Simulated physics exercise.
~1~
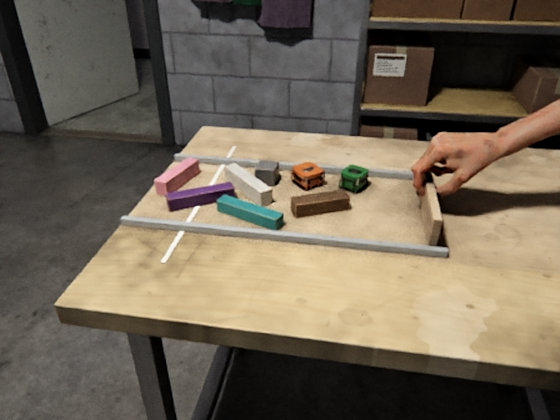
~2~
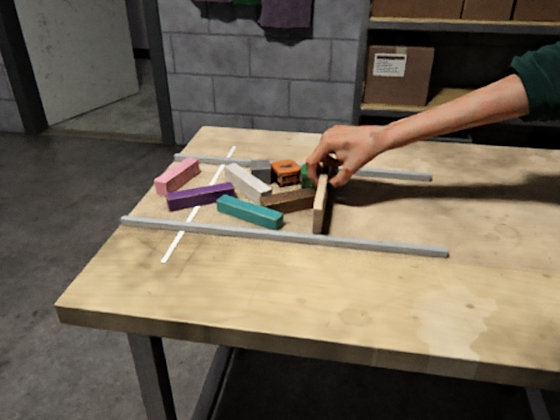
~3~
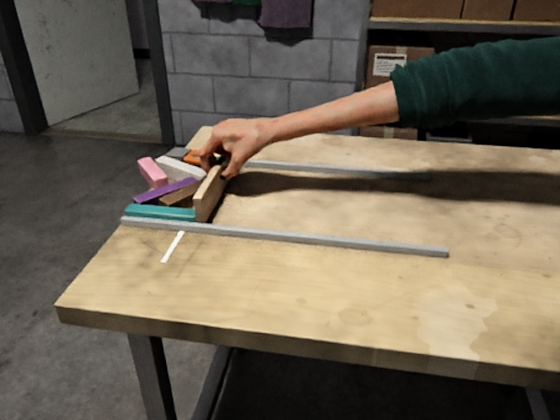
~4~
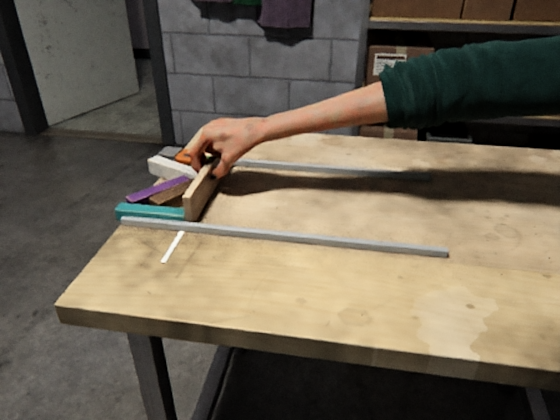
A hand grips an upright wooden board at the right of a channel between two metal rails on a pale wooden table, seen from above one side in a storeroom with shelves and a block wall. Ahead of it lie pink, purple, white, teal, brown and grey blocks, with orange and green cases. The hand pushes the board left, catching the green case and brown bar first. The pieces bunch into a jumbled heap at the table's left end. Finally the pink bar drops off, while the board stops against the remaining pile.
